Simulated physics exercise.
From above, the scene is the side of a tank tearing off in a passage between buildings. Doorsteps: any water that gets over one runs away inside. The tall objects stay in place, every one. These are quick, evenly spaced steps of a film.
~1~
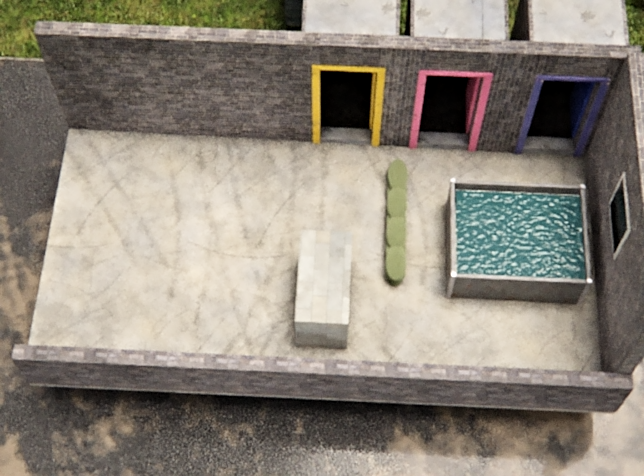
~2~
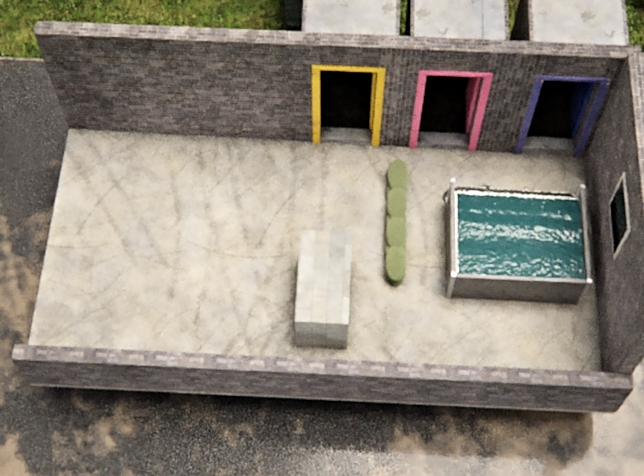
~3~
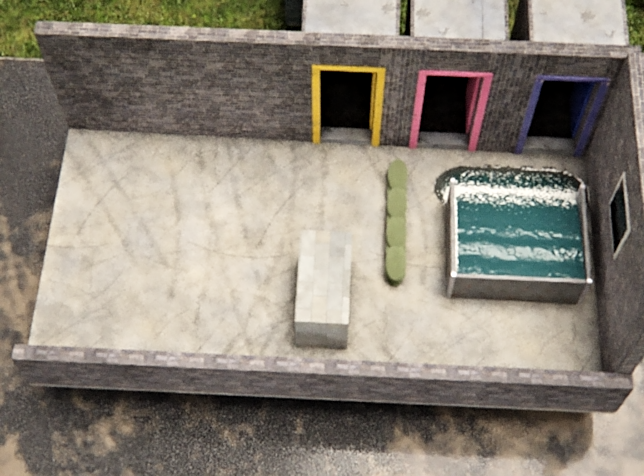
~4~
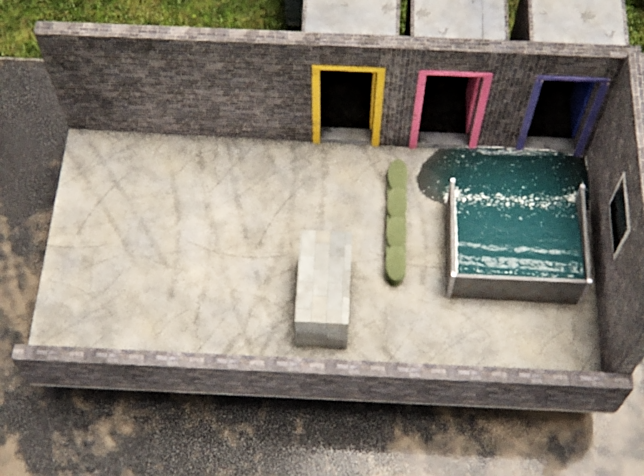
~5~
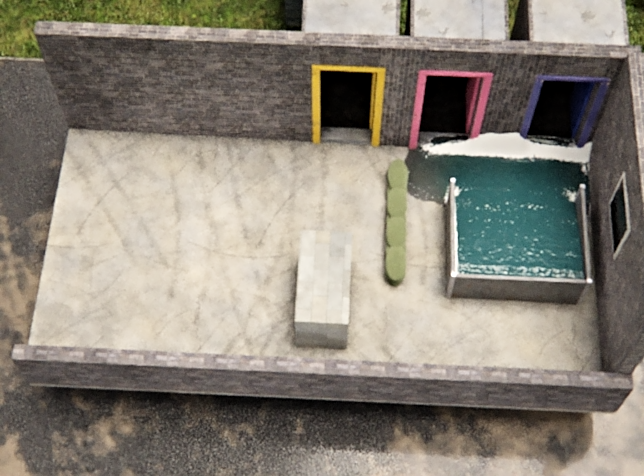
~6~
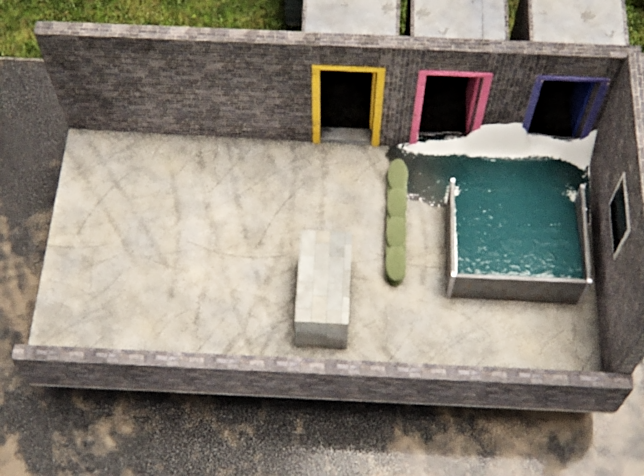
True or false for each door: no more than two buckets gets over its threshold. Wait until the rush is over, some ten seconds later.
The yellow door - true; the blue door - false; the pink door - false.
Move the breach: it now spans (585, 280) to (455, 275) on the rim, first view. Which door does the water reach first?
The door marked blue, I think.
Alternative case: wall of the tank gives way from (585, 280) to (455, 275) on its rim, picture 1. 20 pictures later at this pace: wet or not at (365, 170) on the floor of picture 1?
Answer: Soaked.
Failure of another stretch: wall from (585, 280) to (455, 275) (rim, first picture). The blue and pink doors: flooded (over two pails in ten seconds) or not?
For the blue door, it sits short of it; for the pink door, it sits short of it.
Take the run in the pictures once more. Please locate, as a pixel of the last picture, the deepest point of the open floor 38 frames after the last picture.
Somewhere near (581, 163), I think.
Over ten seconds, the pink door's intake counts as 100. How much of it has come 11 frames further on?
Close to 80 percent.
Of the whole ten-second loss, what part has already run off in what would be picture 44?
Close to 95 %.
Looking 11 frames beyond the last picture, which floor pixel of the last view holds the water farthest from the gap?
Somewhere about (228, 144).
A moment on, water covers 15 % of the floor; the yellow door wet at the sill, nothing in, the blue door far over two buckets in, the pink door over two buckets in.
Next, water covers 25 % of the floor; the yellow door wet at the sill, nothing in, the blue door far over two buckets in, the pink door far over two buckets in.
Then, water covers 55 % of the floor; the yellow door wet at the sill, nothing in, the blue door far over two buckets in, the pink door far over two buckets in.
Later, water covers 80 % of the floor; the yellow door under two buckets in, the blue door far over two buckets in, the pink door far over two buckets in.
In the end, water covers 75 % of the floor; the yellow door under two buckets in, the blue door far over two buckets in, the pink door far over two buckets in.
